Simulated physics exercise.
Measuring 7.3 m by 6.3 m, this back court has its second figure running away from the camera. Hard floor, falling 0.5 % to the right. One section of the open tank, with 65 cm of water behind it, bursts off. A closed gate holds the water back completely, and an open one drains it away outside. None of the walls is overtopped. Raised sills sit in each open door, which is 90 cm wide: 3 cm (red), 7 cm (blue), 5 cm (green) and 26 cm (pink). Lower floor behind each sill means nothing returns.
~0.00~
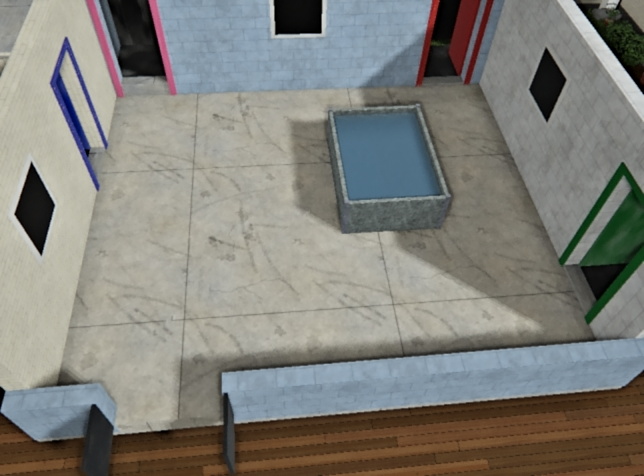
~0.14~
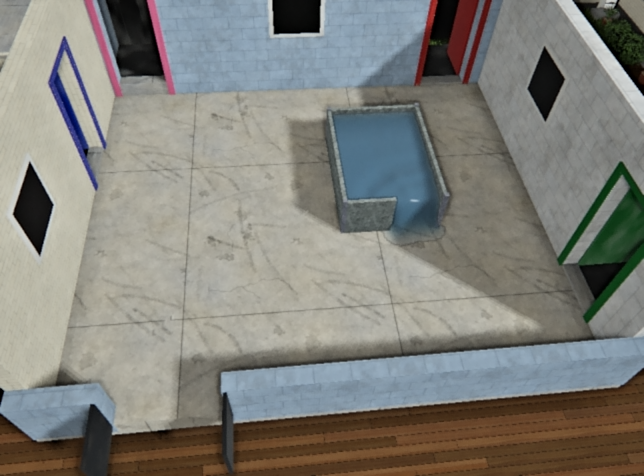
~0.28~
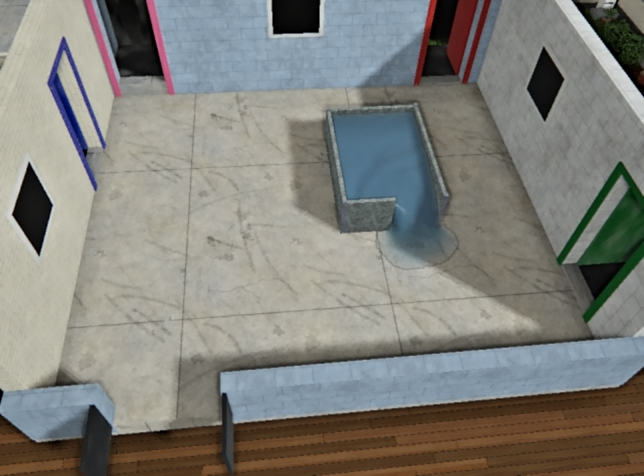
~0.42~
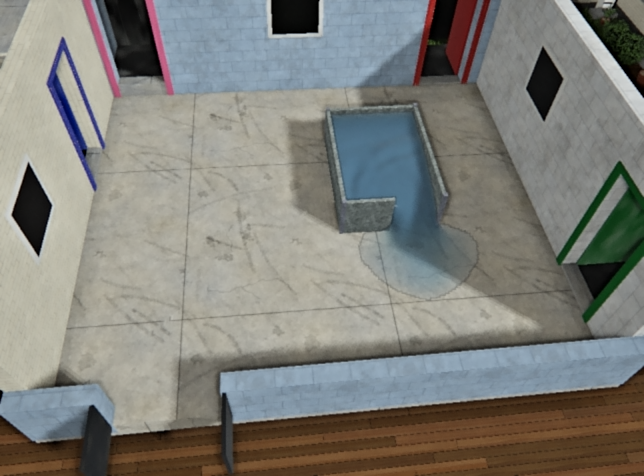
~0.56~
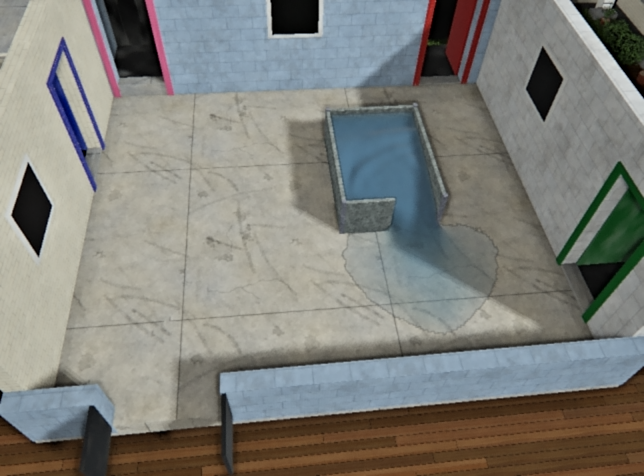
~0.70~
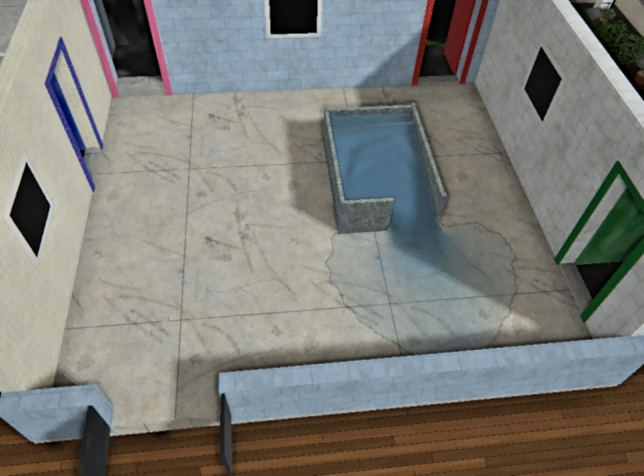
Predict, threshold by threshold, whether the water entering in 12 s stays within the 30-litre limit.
Prediction: Red door beyond the limit; blue door within the limit; green door beyond the limit; pink door within the limit.
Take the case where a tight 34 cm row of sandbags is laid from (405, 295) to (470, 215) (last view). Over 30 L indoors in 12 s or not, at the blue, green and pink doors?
Door by door: Blue limit kept, green limit kept, pink limit kept.
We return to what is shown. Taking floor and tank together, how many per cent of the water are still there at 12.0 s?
Share still there: About 82 %.
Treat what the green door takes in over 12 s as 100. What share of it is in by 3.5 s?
Share: ~ 30 %.
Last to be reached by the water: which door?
Door: Pink.
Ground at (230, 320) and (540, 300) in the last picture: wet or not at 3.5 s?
I'd call them drenched and then drenched.
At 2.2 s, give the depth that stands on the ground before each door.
Red 0 cm, blue 0 cm, green 12 cm, pink 0 cm.
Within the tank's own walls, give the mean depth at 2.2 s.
Roughly 37 centimetres.
After 1.4 s water covers 20 % of the floor and is deepest (30 cm) near (417, 238); red door not reached, blue door not reached, green door 3 cm at the sill, 0 L in, pink door not reached.
After 2.2 s water covers 20 % of the floor and is deepest (34 cm) near (594, 362); red door not reached, blue door not reached, green door 12 cm at the sill, 15 L in, pink door not reached.
After 3.5 s water covers 35 % of the floor and is deepest (23 cm) near (594, 362); red door not reached, blue door not reached, green door 12 cm at the sill, 60 L in, pink door not reached.
After 7.0 s water covers 65 % of the floor and is deepest (12 cm) near (557, 366); red door 8 cm at the sill, 18 L in, blue door 2 cm at the sill, 0 L in, green door 11 cm at the sill, 159 L in, pink door not reached.
After 12.0 s water covers 95 % of the floor and is deepest (7 cm) near (594, 362); red door 6 cm at the sill, 69 L in, blue door 2 cm at the sill, 0 L in, green door 7 cm at the sill, 203 L in, pink door 5 cm at the sill, 0 L in.
